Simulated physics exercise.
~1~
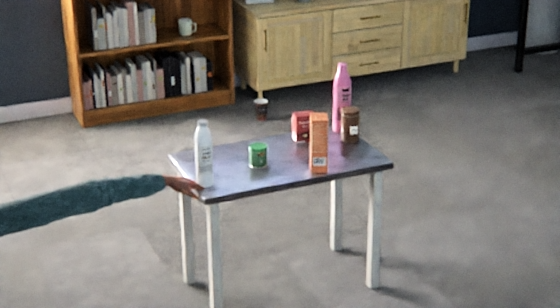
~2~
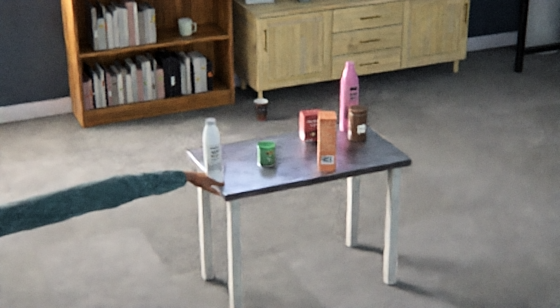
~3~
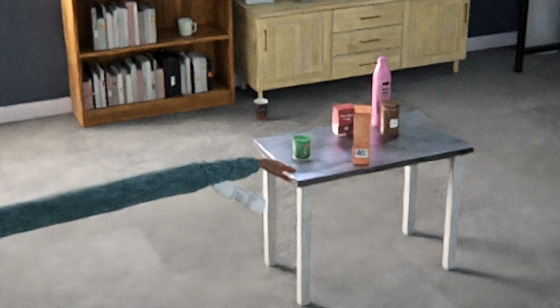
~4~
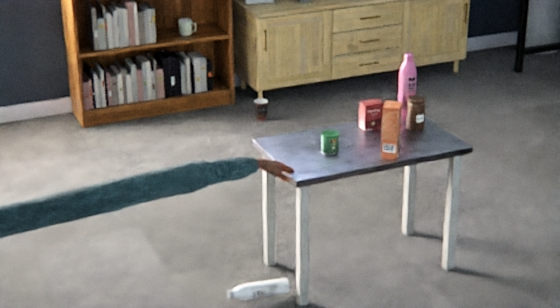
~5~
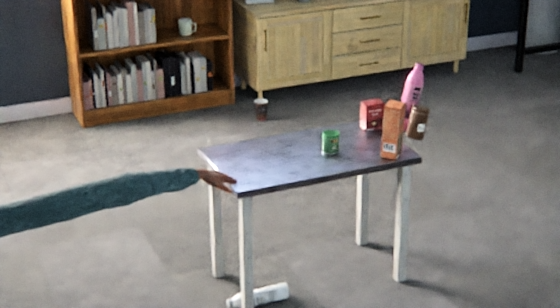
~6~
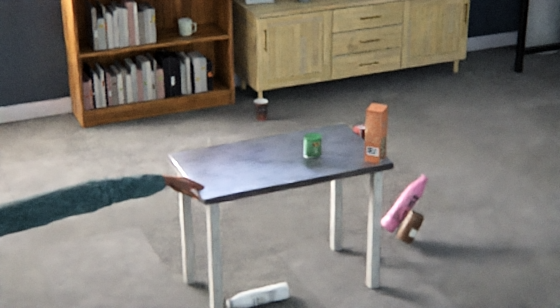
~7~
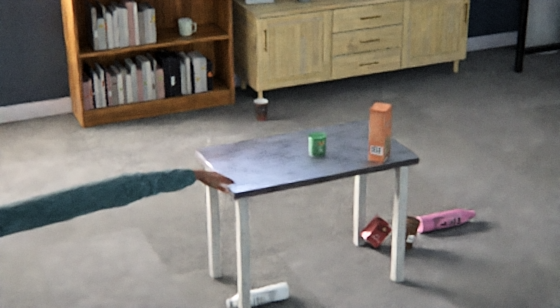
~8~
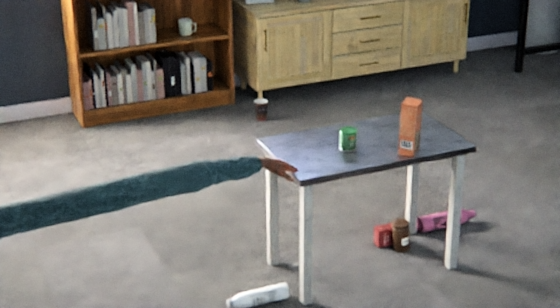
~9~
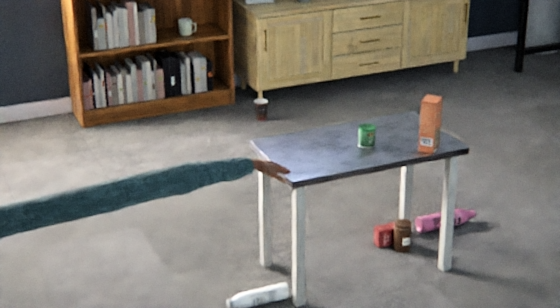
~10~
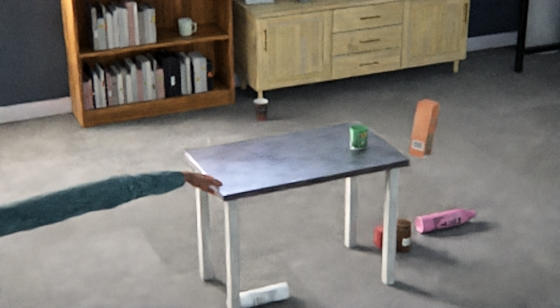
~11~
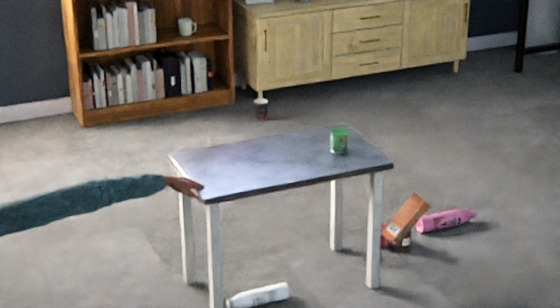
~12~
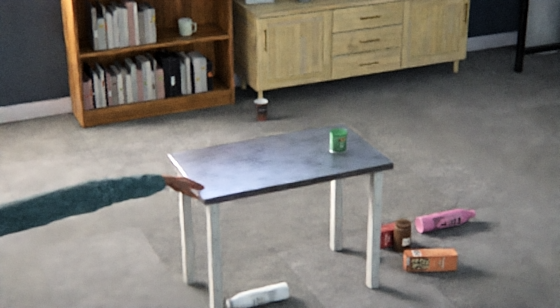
In a room, a hand jerks a table back and forth until only a green tin remains.
